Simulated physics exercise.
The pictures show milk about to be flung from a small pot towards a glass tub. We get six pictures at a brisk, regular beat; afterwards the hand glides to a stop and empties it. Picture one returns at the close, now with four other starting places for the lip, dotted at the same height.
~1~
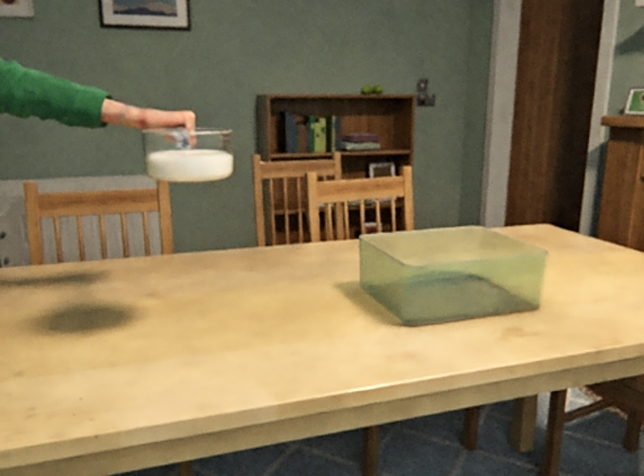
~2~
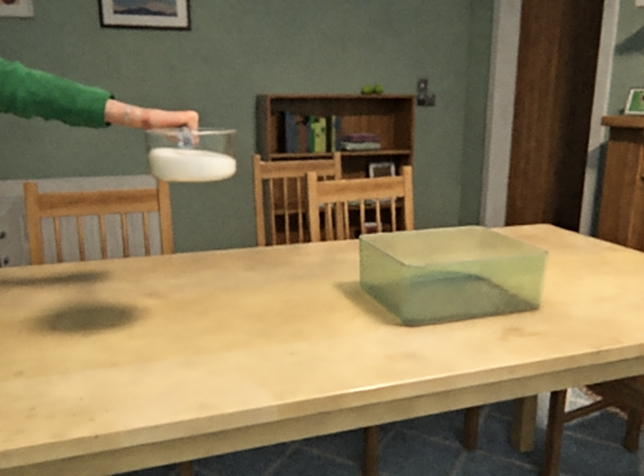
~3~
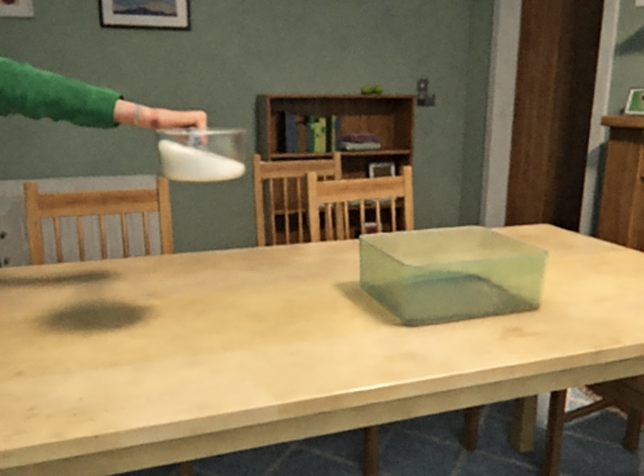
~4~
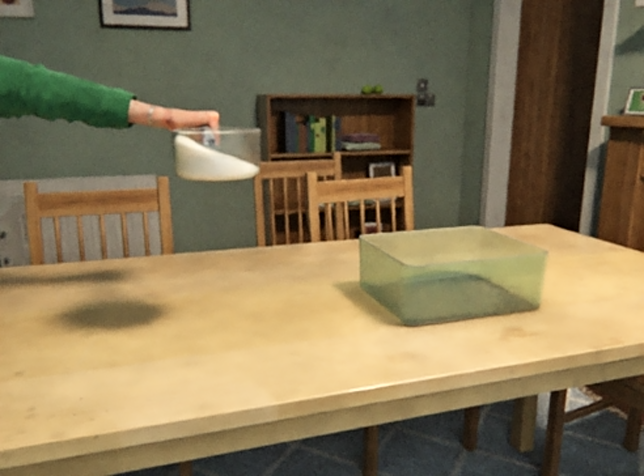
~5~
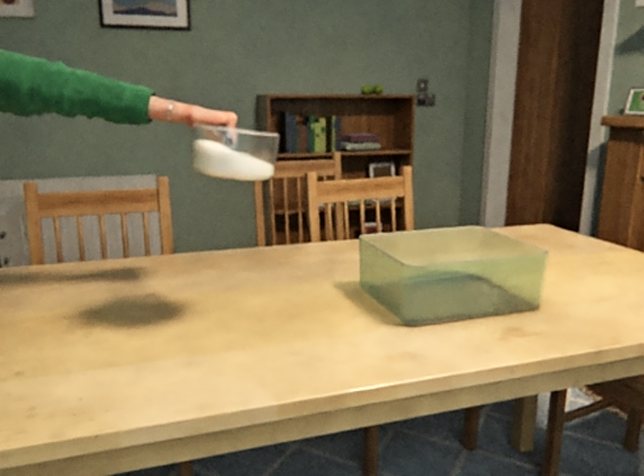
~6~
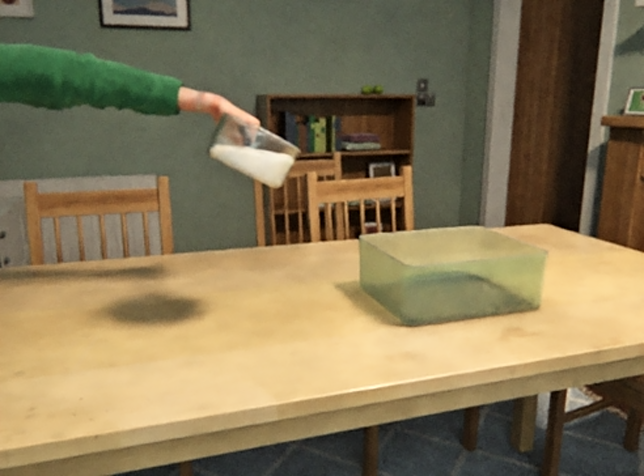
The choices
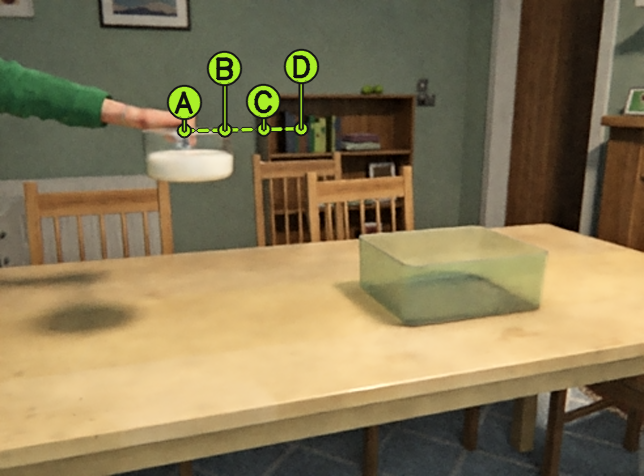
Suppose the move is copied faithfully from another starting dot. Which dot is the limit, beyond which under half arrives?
C.
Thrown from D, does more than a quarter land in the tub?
Yes, it does.
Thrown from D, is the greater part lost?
No.
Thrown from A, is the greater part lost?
Yes, it does.
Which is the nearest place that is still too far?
Place B.
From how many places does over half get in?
Two of them.
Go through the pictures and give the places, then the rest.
The first frame shows upright, lip at (230, 129); tub from (402, 325) to (538, 307); nothing has left yet.
The second frame shows upright, lip at (233, 129); nothing has left yet.
The third frame shows upright, lip at (243, 129); nothing has left yet.
The fourth frame shows upright, lip at (257, 129); nothing has left yet.
The fifth frame shows tipped about 7°, lip at (276, 134); nothing has left yet.
The sixth frame shows tipped about 28°, lip at (297, 149); nothing has left yet.
On the marked copy, A at (184, 130); B at (224, 130); C at (263, 129); D at (301, 128).
If A is chosen, about 0 % lands in the tub, 99 % falls short.
If B is chosen, about 18 % lands in the tub, 80 % falls short.
If C is chosen, about 69 % lands in the tub, 20 % falls short and 11 % goes beside or beyond.
If D is chosen, about 82 % lands in the tub, 3 % falls short and 14 % goes beside or beyond.
